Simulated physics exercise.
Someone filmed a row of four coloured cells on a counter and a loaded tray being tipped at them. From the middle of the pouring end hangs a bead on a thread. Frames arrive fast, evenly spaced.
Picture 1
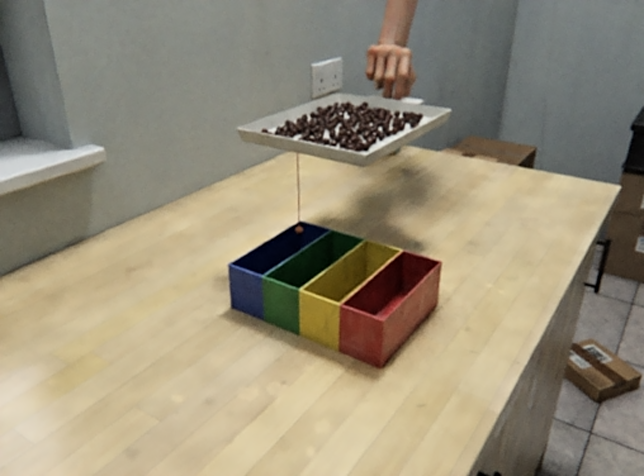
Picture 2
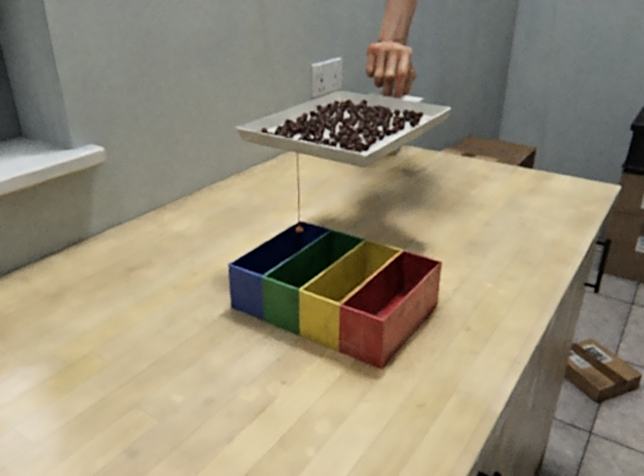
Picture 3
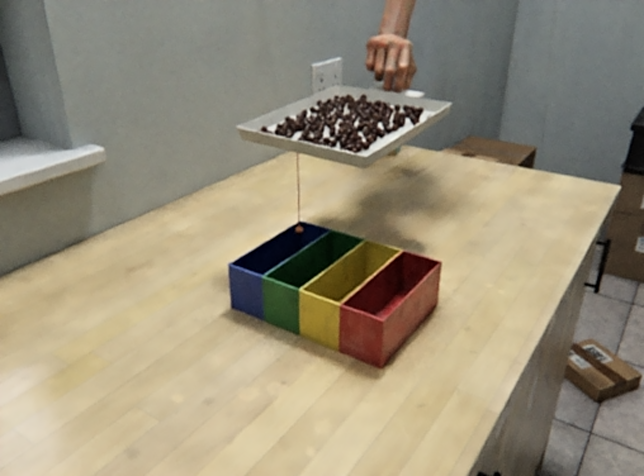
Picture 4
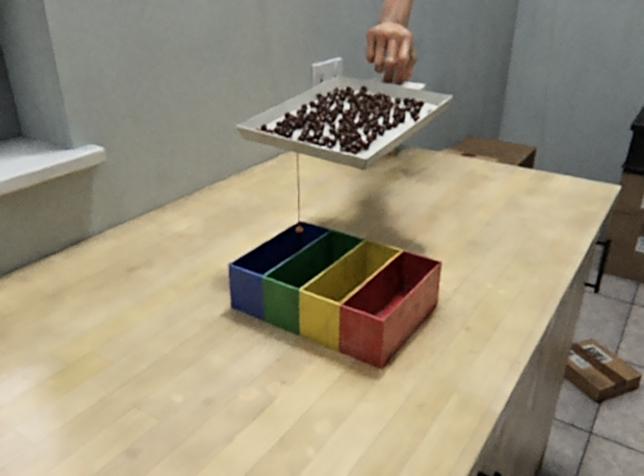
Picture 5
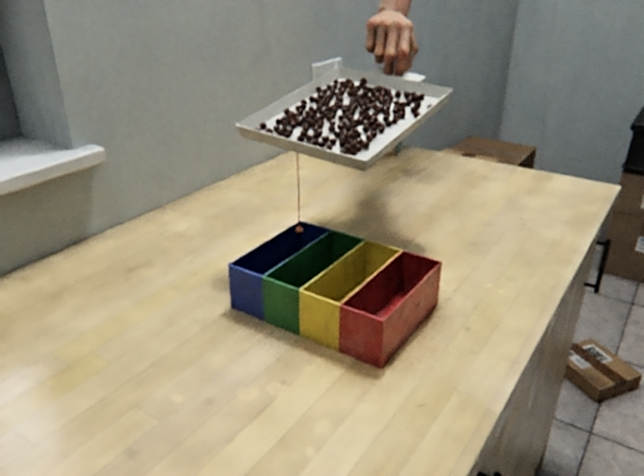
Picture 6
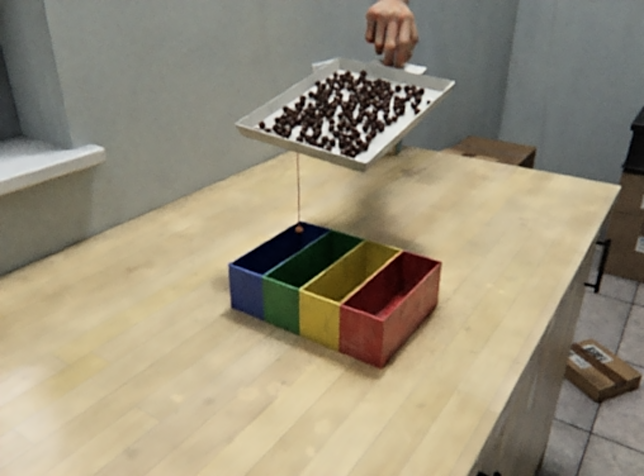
A pale tray loaded with dark brown chocolate balls is held by a hand above a light wooden counter in a grey-walled room, seen from slightly above. Below it sits an open box of four cells, blue, green, yellow and red from left to right, with a small bead hanging on a thread above the blue one. The hand gradually tilts the tray forward, its right front corner lowest, and the balls begin shifting, while the camera stays still.
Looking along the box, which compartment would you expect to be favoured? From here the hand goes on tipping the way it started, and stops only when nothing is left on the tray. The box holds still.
I would expect the yellow compartment to be favoured.
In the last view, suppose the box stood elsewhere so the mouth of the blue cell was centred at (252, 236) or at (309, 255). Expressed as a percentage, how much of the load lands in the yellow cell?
First try: Roughly 30 per cent; second try: Roughly 10 per cent.
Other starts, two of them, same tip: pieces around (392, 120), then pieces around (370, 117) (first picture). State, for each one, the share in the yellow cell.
First case: Around 60 %; second case: Around 70 %.
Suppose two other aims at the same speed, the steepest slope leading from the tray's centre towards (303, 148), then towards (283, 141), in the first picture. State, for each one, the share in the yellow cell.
Near 0 % and, after that, 0 %.
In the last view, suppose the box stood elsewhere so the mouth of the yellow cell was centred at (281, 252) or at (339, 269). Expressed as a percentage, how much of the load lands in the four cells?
First placement near 50 percent, second near 100 percent.
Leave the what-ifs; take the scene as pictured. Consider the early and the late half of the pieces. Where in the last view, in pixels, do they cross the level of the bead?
Half one: (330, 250), half two: (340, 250).
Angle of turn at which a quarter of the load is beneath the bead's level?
Roughly 70°.
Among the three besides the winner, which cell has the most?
The green one.
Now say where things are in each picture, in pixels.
The first frame shows corners of the pouring end near (242, 128) and (365, 153), level; middle of the load near (345, 124), chocolate balls; bead on its thread near (299, 230); blue cell near (246, 288); green cell near (281, 302); yellow cell near (320, 316); red cell near (361, 332).
The second frame shows corners of the pouring end near (241, 127) and (365, 153), level; middle of the load near (345, 123).
The third frame shows corners of the pouring end near (241, 127) and (365, 154), tipped barely, lowest at the right corner; middle of the load near (345, 120).
The fourth frame shows corners of the pouring end near (241, 125) and (365, 156), tipped a little, lowest at the right corner; middle of the load near (345, 115).
The fifth frame shows corners of the pouring end near (240, 124) and (365, 158), tipped a little, lowest at the right corner; middle of the load near (345, 111).
The sixth frame shows corners of the pouring end near (240, 123) and (364, 160), tipped a little, lowest at the right corner; middle of the load near (344, 108), the bulk on the move; blue cell near (246, 288); green cell near (281, 302); yellow cell near (320, 316); red cell near (361, 332).
Shortly afterwards, tray tipped steeply; all but a few on the tray; only a few in the yellow cell; only a few in the green cell; only a few falling or outside the box.
Next, tray tipped right over; only a few on the tray; near half in the yellow cell; near a third in the green cell; a little in the blue cell; a little in the red cell; a little falling or outside the box.
Some moments later, tray tipped past a quarter turn; near half in the yellow cell; near a third in the green cell; a little in the blue cell; a little in the red cell; only a few falling or outside the box.
In the end, tray tipped past a quarter turn; near half in the yellow cell; near a third in the green cell; a little in the blue cell; a little in the red cell; only a few outside the box.
